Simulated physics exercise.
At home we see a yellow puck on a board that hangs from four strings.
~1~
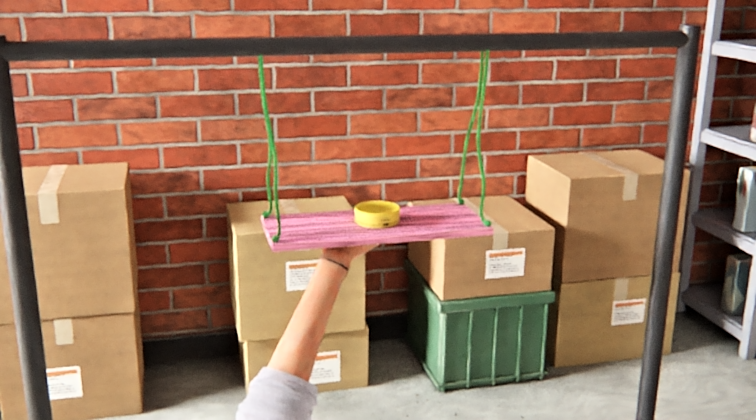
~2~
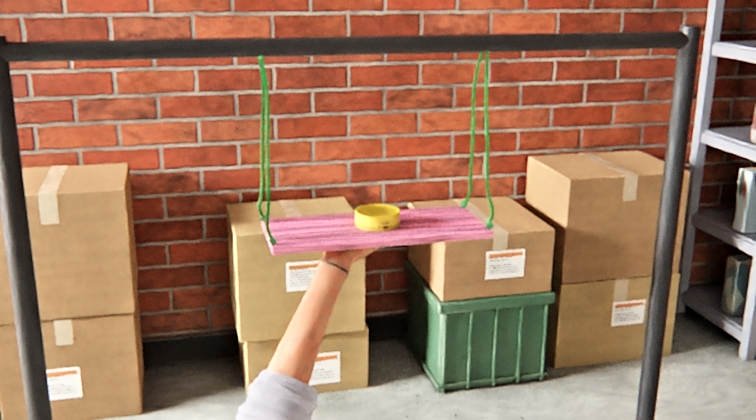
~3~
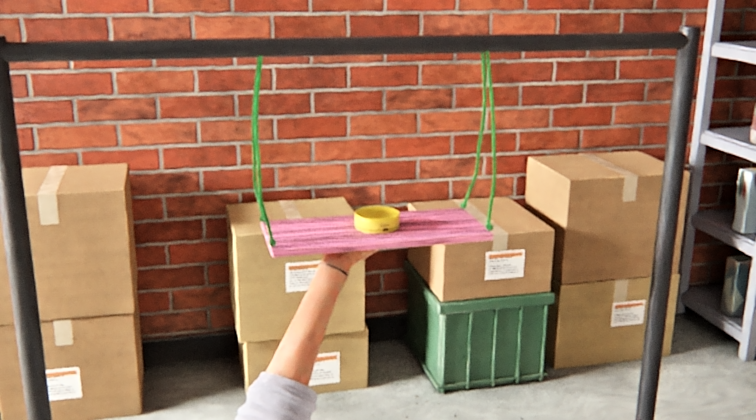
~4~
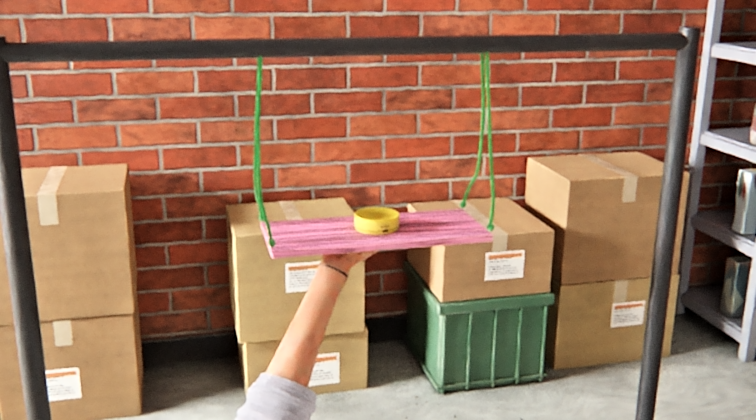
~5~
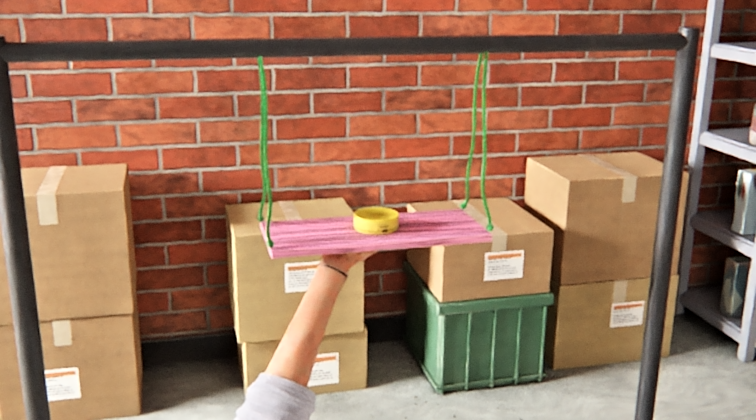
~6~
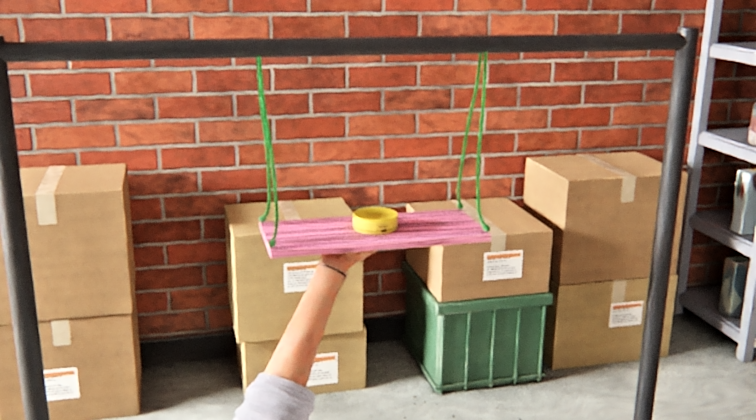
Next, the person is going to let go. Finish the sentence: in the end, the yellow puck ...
In the end, the yellow puck is still sitting there.
Then, 0.46 s on from there, board level; puck on the board near (375, 224).
In the end, board level; puck on the board near (375, 224). The yellow puck stays on the board.
